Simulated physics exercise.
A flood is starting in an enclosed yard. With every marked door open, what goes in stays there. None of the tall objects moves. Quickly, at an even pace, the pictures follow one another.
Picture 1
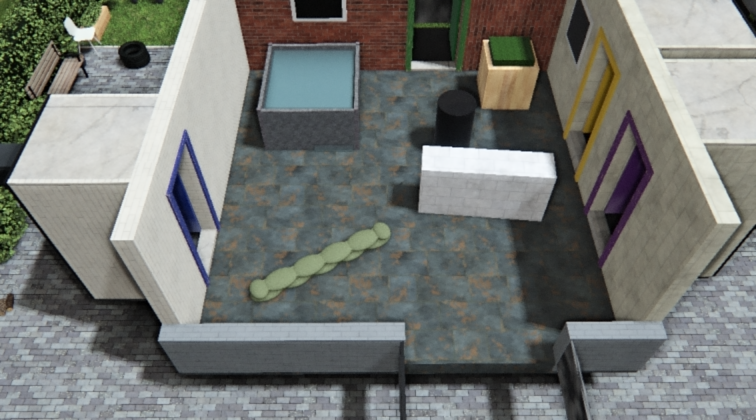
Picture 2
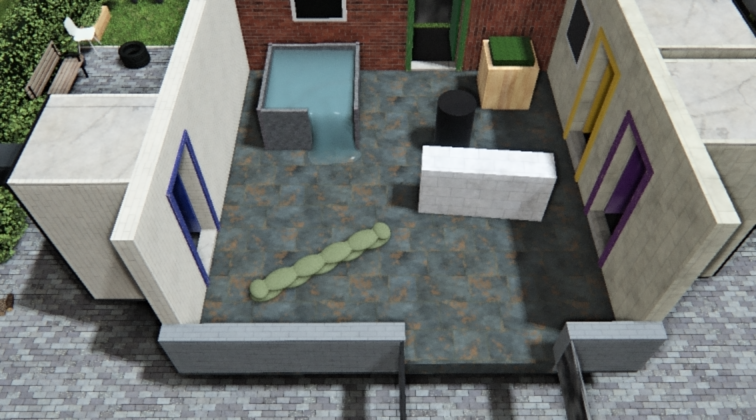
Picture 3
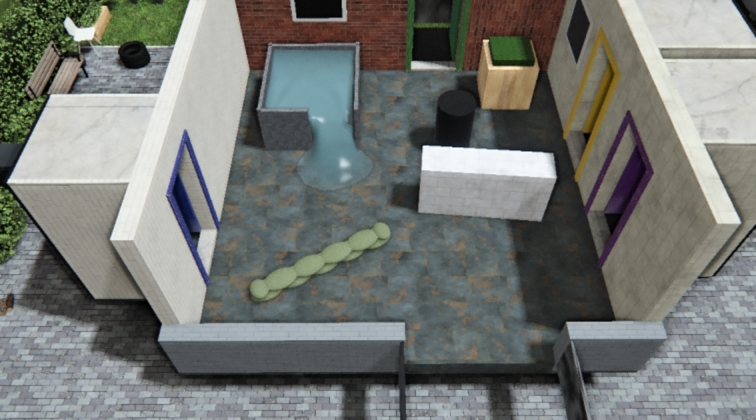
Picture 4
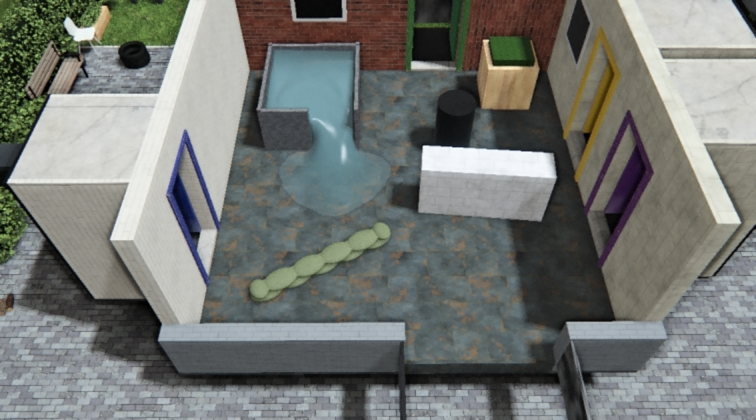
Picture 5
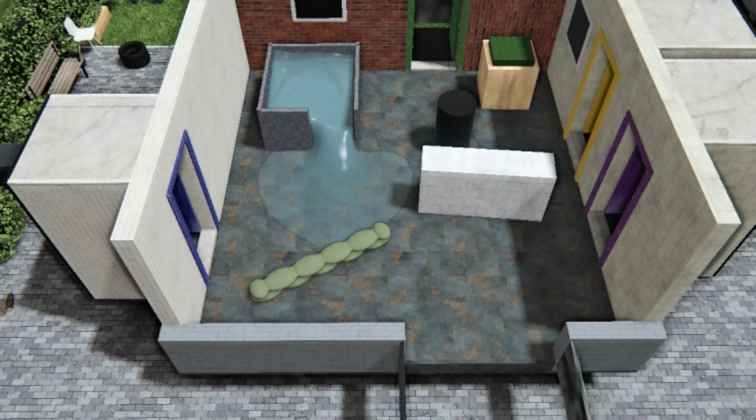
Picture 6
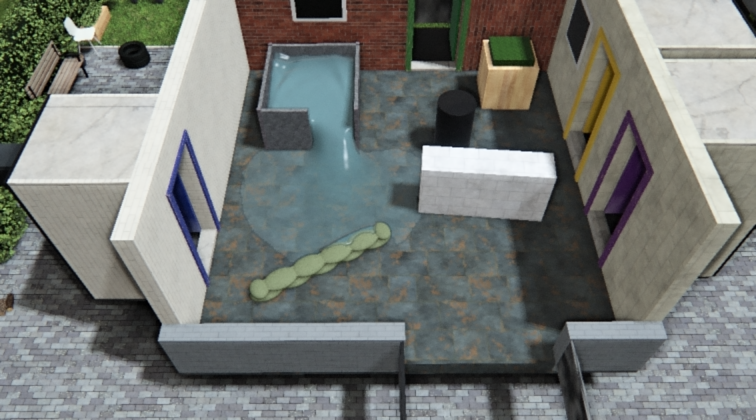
Water pours through a gap in the front of a grey stone tank at the back left of a walled yard, seen from high above by a still camera. A pale green braided barrier lies on the dark tiles, with a white block, black cylinder and wooden planter to the right, between blue, yellow and purple doorways. The pool widens across the floor, thinning as it reaches the green barrier, while the tank's level drops.
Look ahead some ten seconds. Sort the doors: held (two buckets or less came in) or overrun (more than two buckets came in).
Sorted: Green door held, blue door overrun, yellow door held, purple door held.
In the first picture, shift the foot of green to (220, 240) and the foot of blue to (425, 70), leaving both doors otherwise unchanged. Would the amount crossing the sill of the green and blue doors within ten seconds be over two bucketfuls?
What you'd see: The green door tops the limit and the blue door stays within the limit.
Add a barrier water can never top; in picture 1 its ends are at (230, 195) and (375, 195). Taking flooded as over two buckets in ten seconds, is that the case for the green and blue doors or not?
Record - green: Above the line; blue: Below the line.
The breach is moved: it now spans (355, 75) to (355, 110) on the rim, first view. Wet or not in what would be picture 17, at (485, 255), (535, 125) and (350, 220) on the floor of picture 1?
In turn: Free of water, under water, dry.
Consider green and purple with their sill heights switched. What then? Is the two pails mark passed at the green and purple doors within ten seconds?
The green door remains within bounds, and the purple door surpasses the threshold.
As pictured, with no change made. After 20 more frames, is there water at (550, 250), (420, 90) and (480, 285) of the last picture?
Result, in the order given: Wetted / not wetted / wetted.
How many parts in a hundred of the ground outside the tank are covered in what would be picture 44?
Some 70 per cent.
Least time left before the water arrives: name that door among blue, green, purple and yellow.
I'd say it's the one in blue.
A moment on, water covers 35 % of the floor; the green door not reached, the blue door wet at the sill, nothing in, the yellow door not reached, the purple door not reached.
Next, water covers 50 % of the floor; the green door not reached, the blue door over two buckets in, the yellow door not reached, the purple door not reached.
Then, water covers 60 % of the floor; the green door not reached, the blue door far over two buckets in, the yellow door wet at the sill, nothing in, the purple door wet at the sill, nothing in.
Later, water covers 70 % of the floor; the green door not reached, the blue door far over two buckets in, the yellow door wet at the sill, nothing in, the purple door wet at the sill, nothing in.
In the end, water covers 90 % of the floor; the green door wet at the sill, nothing in, the blue door far over two buckets in, the yellow door wet at the sill, nothing in, the purple door under two buckets in.
